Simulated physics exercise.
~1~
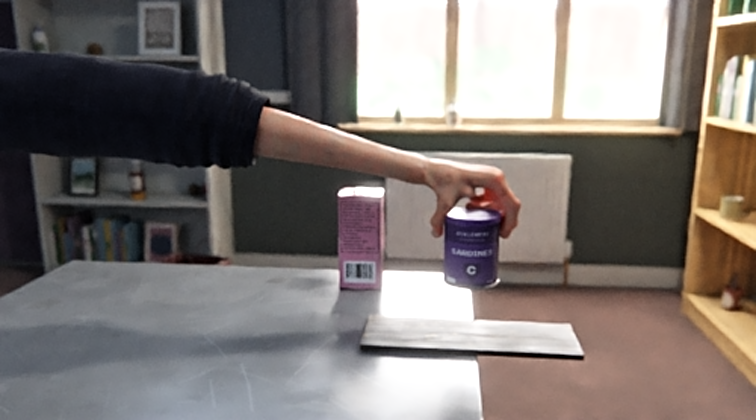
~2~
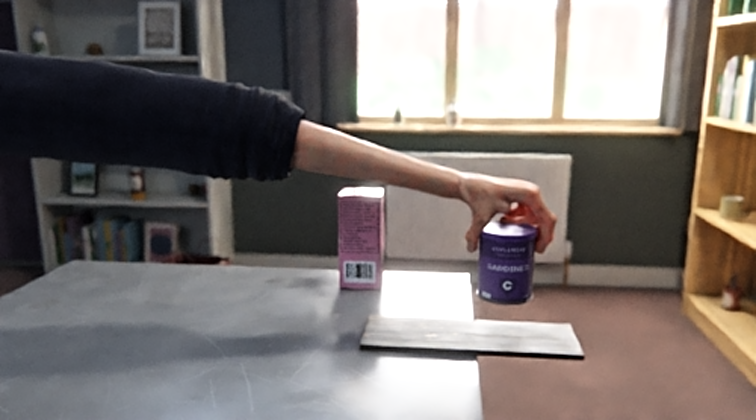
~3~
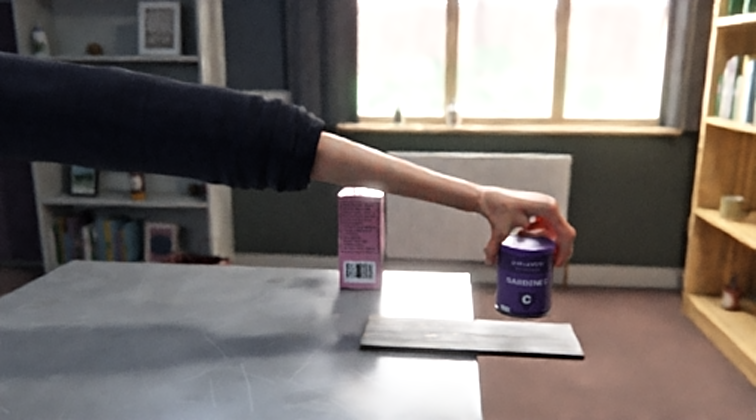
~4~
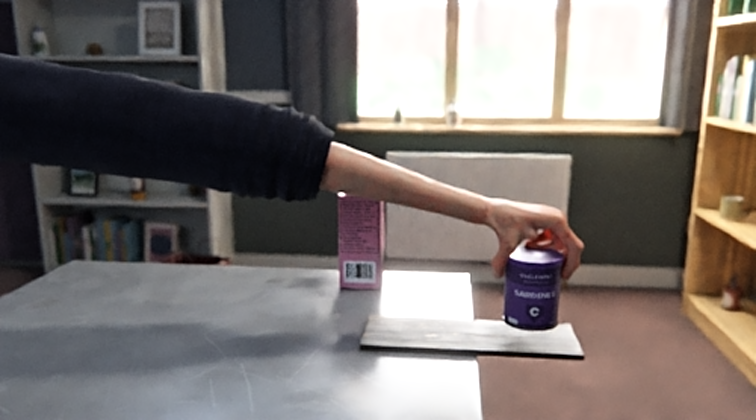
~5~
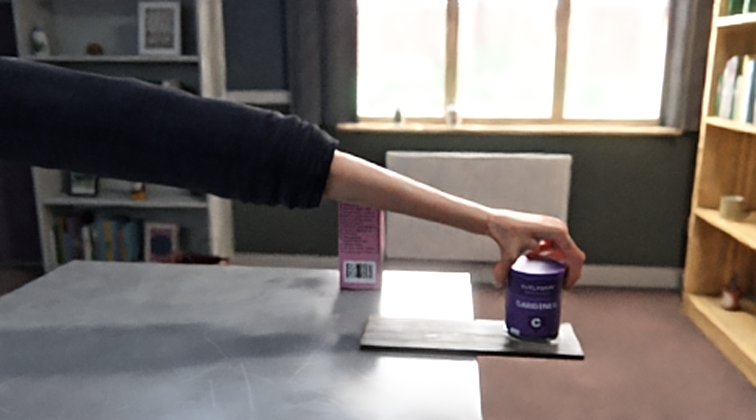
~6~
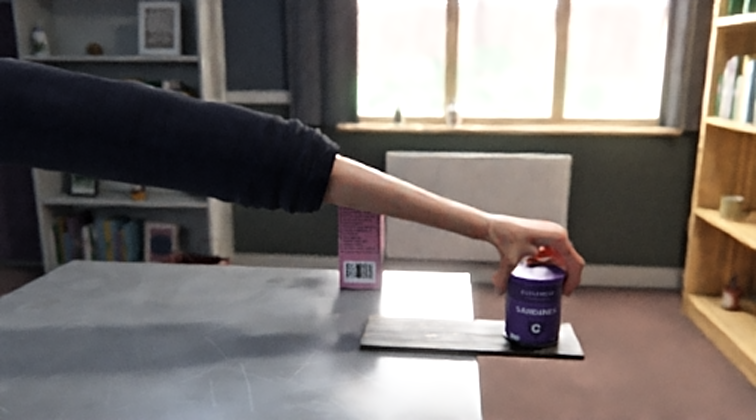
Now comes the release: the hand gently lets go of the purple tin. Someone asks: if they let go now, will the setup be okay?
No, it goes down.
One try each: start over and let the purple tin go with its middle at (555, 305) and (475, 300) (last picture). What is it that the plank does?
On the first try it falls; on the second try it remains balanced.
Then, 0.50 s after the last picture, purple tin and black plank now down on the floor or falling.
Then, 0.60 s after the last picture, things are still on the move.
By the end, down on the floor or falling, purple tin and black plank; pink carton in place. The plank goes over.
